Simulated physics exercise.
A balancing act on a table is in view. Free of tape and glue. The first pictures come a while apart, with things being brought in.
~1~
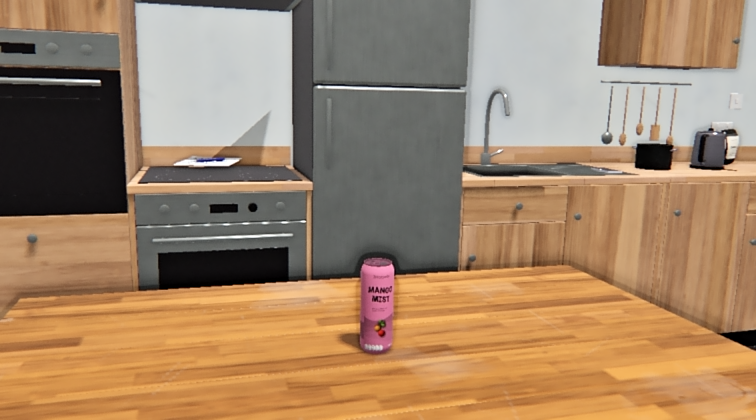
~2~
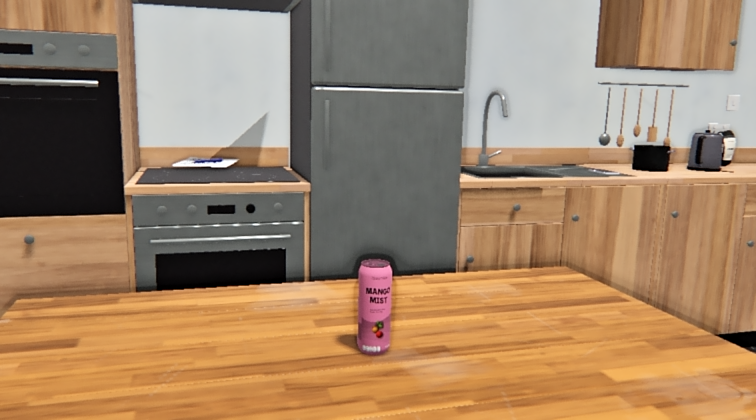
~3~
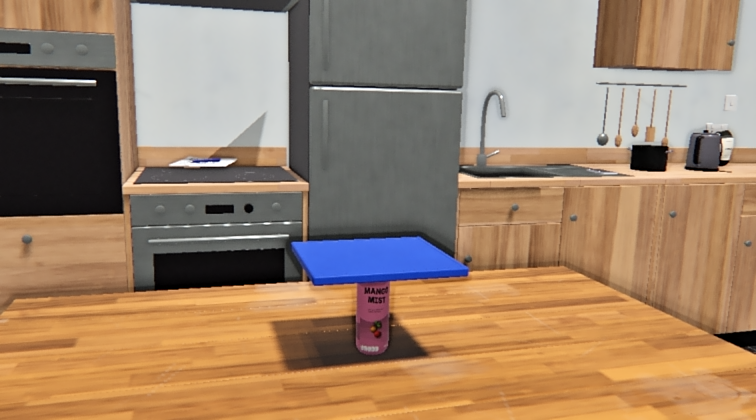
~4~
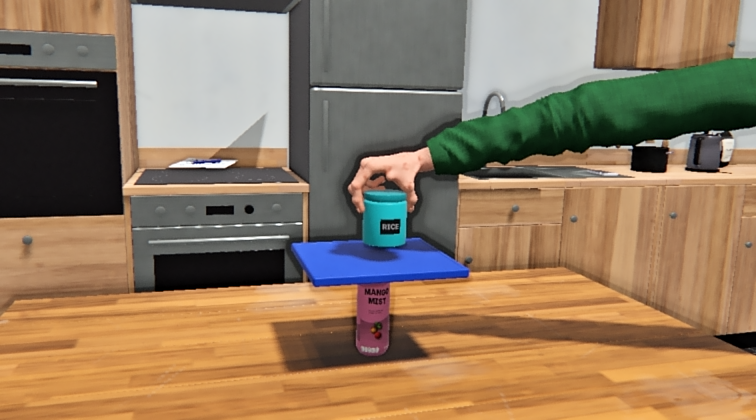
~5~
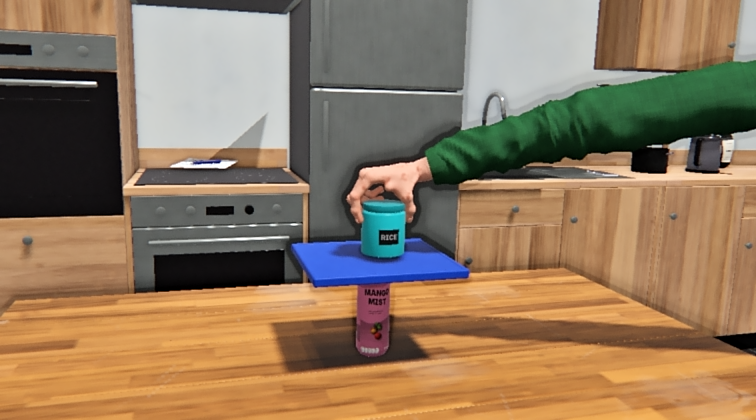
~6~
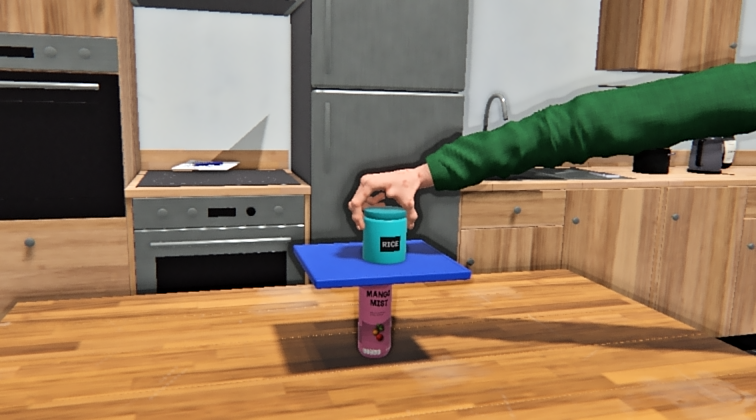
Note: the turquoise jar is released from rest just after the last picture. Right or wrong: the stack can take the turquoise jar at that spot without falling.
Right.
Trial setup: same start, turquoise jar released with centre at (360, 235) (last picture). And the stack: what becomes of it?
What happens next is that it remains standing.
Then, 0.50 s after the last picture, nothing has stirred.
Then, 1.30 s after the last picture, turquoise jar resting near (385, 235).
At rest, all 3 in place. Seen from the same camera at the end, turquoise jar near (385, 235). The stack keeps its balance.
